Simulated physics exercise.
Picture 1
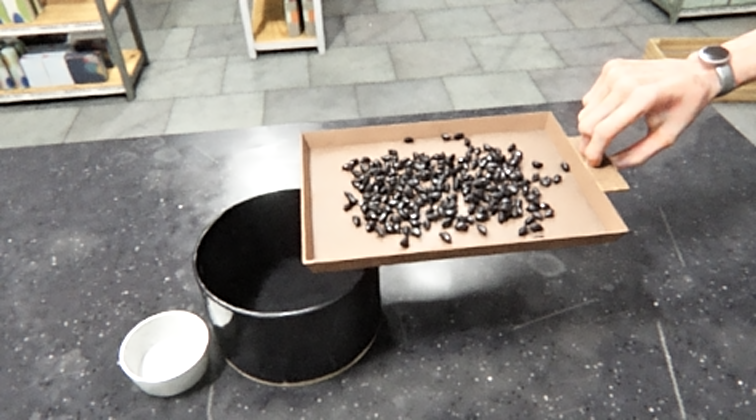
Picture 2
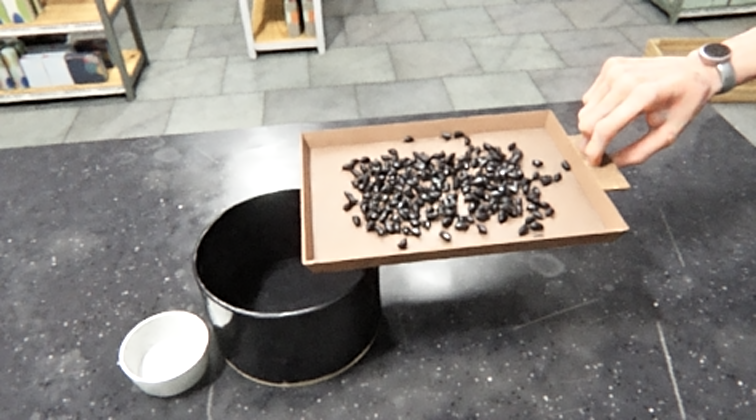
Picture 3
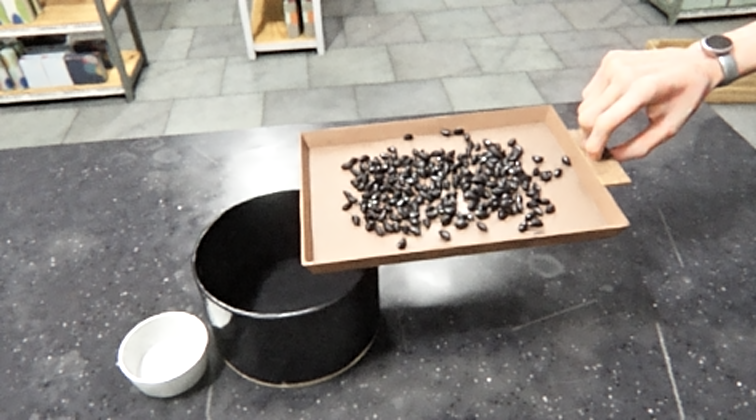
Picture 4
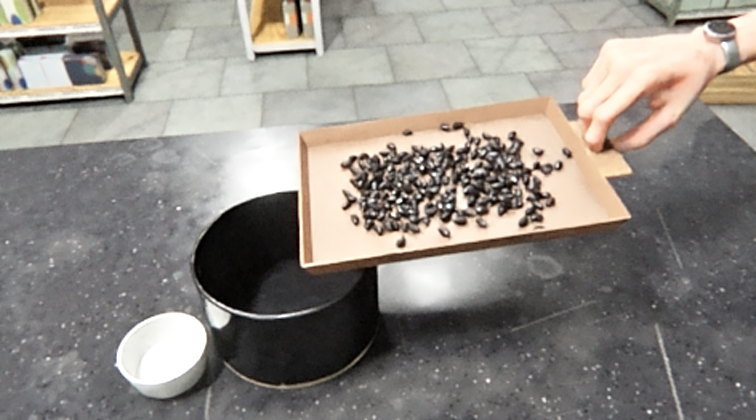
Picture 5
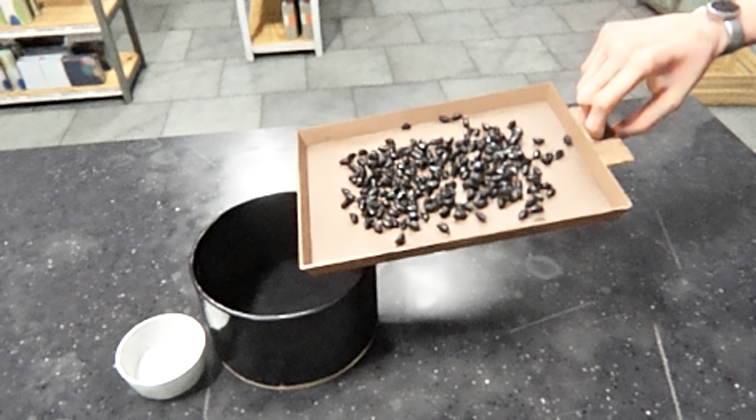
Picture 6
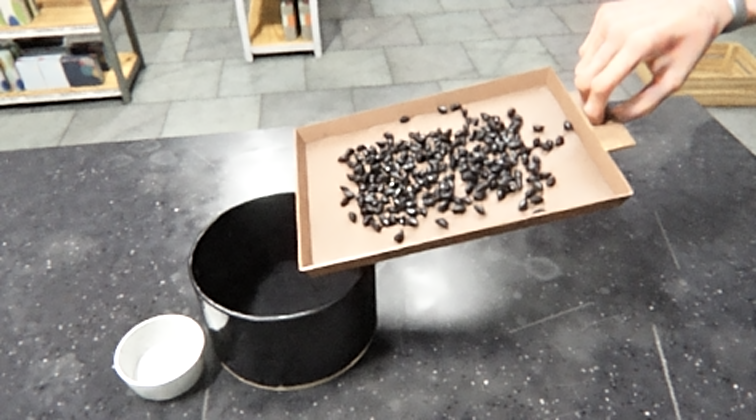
Brown tray of glossy black beans tilting gently down to the left as a hand raises its right end beside a black pot.
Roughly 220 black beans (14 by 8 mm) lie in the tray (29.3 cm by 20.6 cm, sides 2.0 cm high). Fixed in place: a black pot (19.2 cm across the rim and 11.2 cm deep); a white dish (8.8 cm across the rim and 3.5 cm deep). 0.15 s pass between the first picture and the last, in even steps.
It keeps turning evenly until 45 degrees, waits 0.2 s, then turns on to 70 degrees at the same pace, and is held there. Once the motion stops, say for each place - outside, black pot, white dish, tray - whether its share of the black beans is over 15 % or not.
Outside everything - not over; black pot - over; white dish - not over; tray - over.
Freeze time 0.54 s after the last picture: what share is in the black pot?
Share so far: About 15 in a hundred.
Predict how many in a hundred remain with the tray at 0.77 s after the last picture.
I'd put it close to 70 in a hundred.
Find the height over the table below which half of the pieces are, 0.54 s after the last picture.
About 16 cm.
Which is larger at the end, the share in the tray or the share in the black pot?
The bigger part comes to rest in the black pot.
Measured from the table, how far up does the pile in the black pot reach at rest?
Some 2.0 centimetres.
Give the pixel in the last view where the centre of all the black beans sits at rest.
At about (304, 336).
Then, 0.29 s after the last picture, tilt 45 degrees; tray 100 %; middle of all pieces near (382, 145).
Then, 0.54 s after the last picture, tilt 45 degrees; black pot 15 %, tray 80 %, in the air 5 %; middle of all pieces near (315, 223).
Then, 0.77 s after the last picture, tilt 68 degrees; outside 5 %, black pot 25 %, tray 70 %; middle of all pieces near (303, 247).
Then, 0.98 s after the last picture, tilt 70 degrees; outside 5 %, black pot 40 %, tray 60 %; middle of all pieces near (298, 263).
In the end, outside 5 %, black pot 75 %, white dish 0 %, tray 20 %.
